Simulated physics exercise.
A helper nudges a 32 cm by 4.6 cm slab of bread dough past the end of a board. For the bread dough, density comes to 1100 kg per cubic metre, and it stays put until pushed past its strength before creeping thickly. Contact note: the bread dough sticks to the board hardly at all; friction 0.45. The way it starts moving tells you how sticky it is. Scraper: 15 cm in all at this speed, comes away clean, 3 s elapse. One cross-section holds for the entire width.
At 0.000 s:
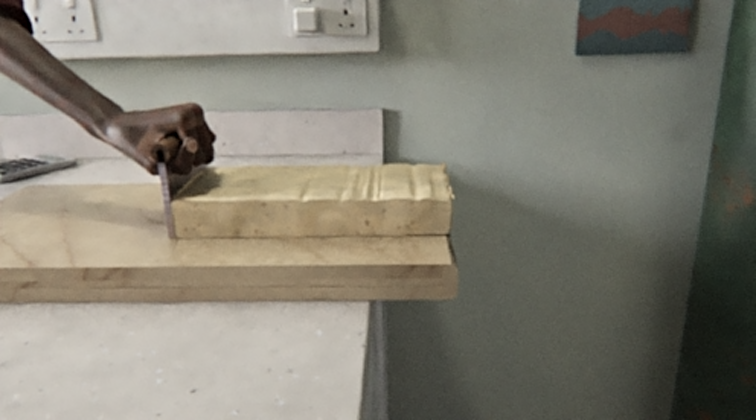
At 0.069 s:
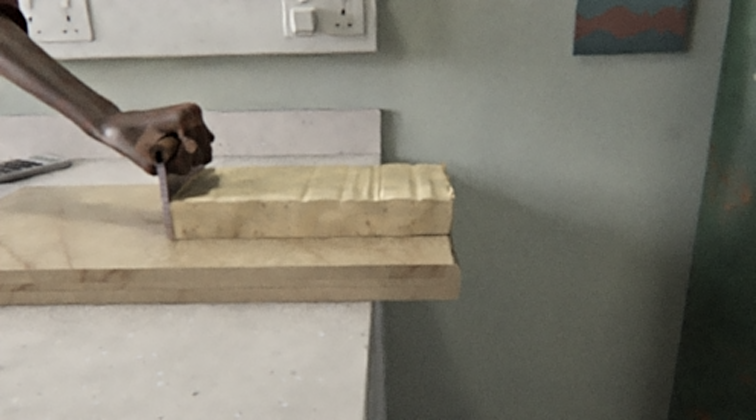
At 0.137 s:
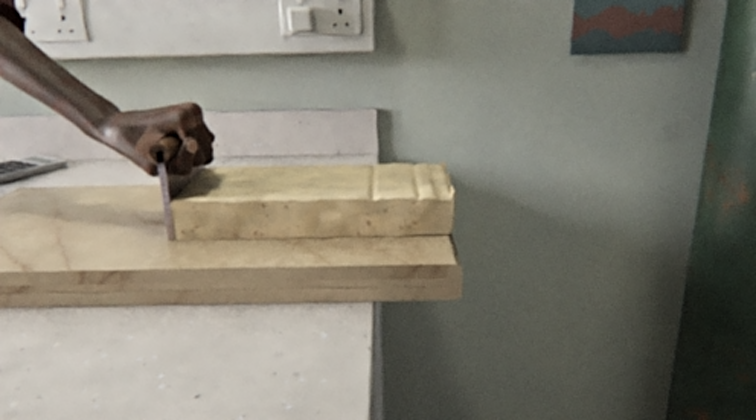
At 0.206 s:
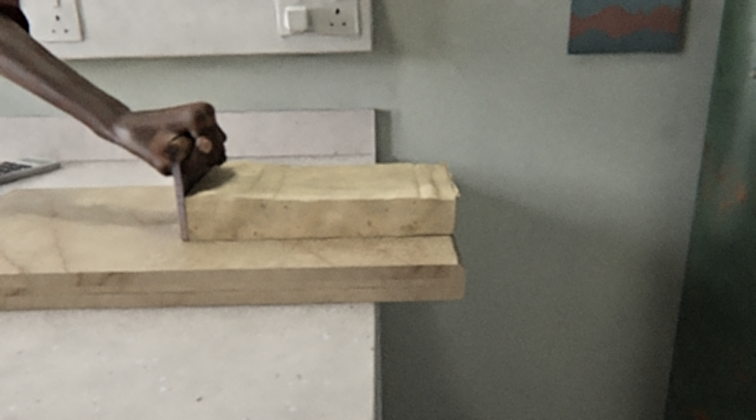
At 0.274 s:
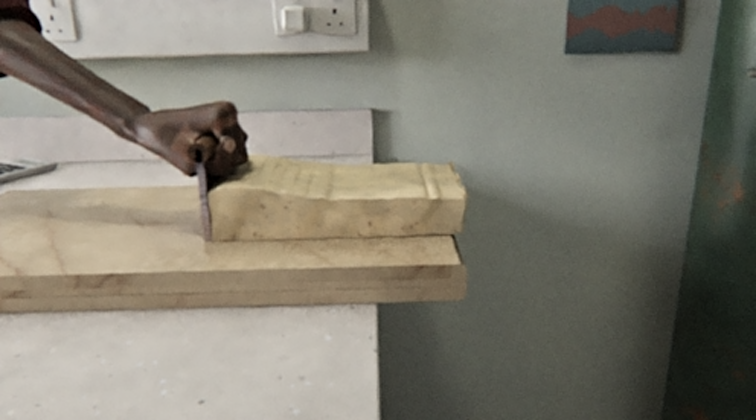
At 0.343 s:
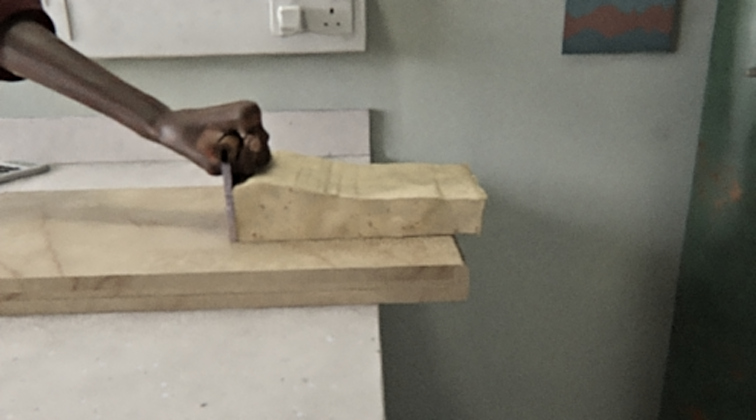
On a wooden board laid over a pale countertop, a hand holds an upright scraper against the left end of a long slab of dough. The hand barely moves at first, then pushes rightward; the dough bulges upward near the scraper and its far end slides slightly past the board's edge.
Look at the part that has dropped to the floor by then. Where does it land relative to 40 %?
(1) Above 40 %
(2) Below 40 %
2, below 40 %.
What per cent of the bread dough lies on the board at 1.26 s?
Some 65 %, give or take.
After 0.62 s, 63 % lies on the board and 0 % has fallen.
After 0.94 s, 63 % lies on the board and 30 % has fallen.
After 1.26 s, 63 % lies on the board and 30 % has fallen.
After 1.59 s, 63 % lies on the board and 30 % has fallen.
After 3.59 s, at the end, 63 % lies on the board and 30 % has fallen.
